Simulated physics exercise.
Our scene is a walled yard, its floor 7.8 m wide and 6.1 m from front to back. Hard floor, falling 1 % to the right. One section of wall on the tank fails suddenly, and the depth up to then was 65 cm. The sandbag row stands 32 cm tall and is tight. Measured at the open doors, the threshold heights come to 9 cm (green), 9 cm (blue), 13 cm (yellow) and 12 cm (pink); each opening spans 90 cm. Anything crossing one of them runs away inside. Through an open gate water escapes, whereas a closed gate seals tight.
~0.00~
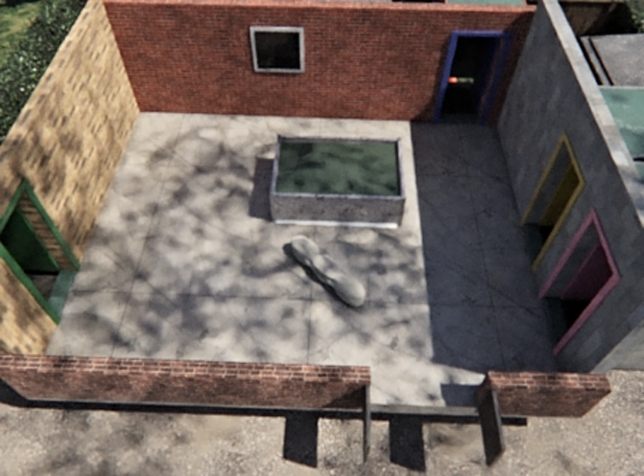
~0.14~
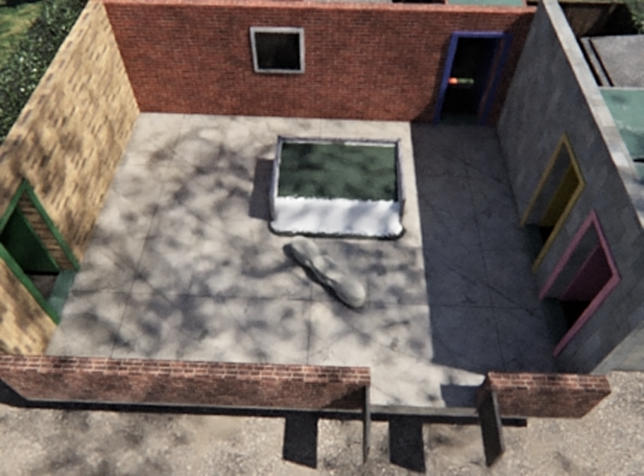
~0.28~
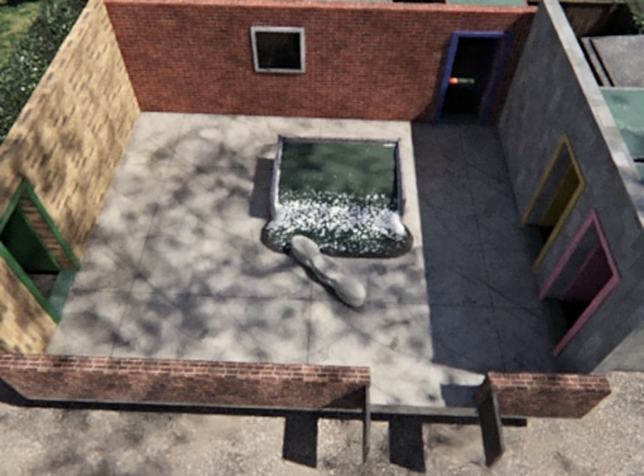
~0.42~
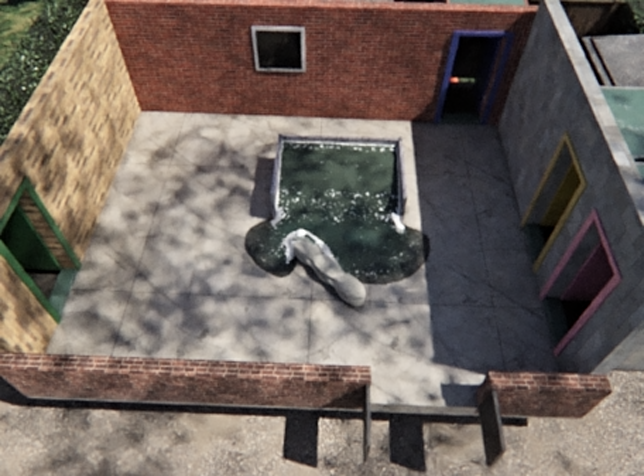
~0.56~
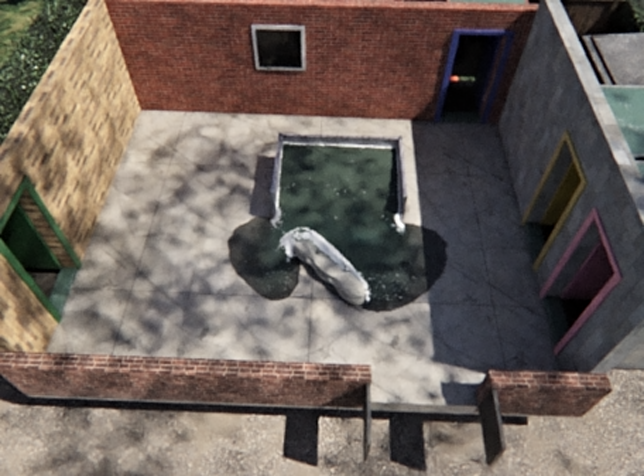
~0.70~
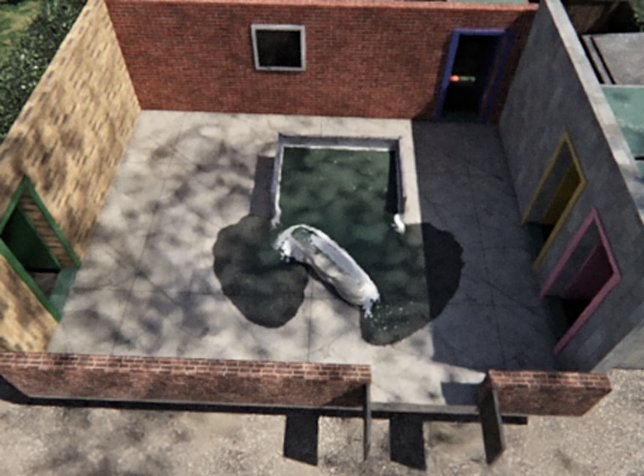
Raised tank in a walled yard giving way at its front, water pouring out and spreading around a pale curved object.
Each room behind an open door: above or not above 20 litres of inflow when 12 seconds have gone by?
Outcome: Green door: Falls short, blue door: Falls short, yellow door: Falls short, pink door: Tops the amount.
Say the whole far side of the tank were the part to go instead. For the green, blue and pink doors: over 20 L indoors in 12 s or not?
Against that limit: Green not over, blue above, pink not over.
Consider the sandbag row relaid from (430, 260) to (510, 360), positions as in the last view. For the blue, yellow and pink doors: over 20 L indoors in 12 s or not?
Then the blue door is short of it, the yellow door short of it, the pink door short of it.
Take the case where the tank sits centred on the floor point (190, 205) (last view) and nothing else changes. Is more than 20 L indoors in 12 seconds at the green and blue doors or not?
So the green door tops the limit and the blue door keeps within it.
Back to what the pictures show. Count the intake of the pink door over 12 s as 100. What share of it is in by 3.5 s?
About 85%.
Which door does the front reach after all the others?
Blue.
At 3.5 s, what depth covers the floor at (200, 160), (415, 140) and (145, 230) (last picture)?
Close to 0, 0 and 1 centimetres.
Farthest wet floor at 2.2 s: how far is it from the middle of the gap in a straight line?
About 5.2 m.
After 1.4 s water covers 30 % of the floor and is deepest (36 cm) near (313, 247); green door not reached, blue door not reached, yellow door not reached, pink door not reached.
After 2.2 s water covers 45 % of the floor and is deepest (46 cm) near (561, 393); green door not reached, blue door not reached, yellow door not reached, pink door 22 cm at the sill, 2 L in.
After 3.5 s water covers 50 % of the floor and is deepest (20 cm) near (540, 308); green door 8 cm at the sill, 0 L in, blue door not reached, yellow door 12 cm at the sill, 0 L in, pink door 19 cm at the sill, 76 L in.
After 7.0 s water covers 75 % of the floor and is deepest (10 cm) near (540, 308); green door 2 cm at the sill, 0 L in, blue door 8 cm at the sill, 0 L in, yellow door 7 cm at the sill, 1 L in, pink door 9 cm at the sill, 91 L in.
After 12.0 s water covers 70 % of the floor and is deepest (8 cm) near (561, 393); green door 0 cm at the sill, 0 L in, blue door 6 cm at the sill, 0 L in, yellow door 6 cm at the sill, 1 L in, pink door 7 cm at the sill, 91 L in.
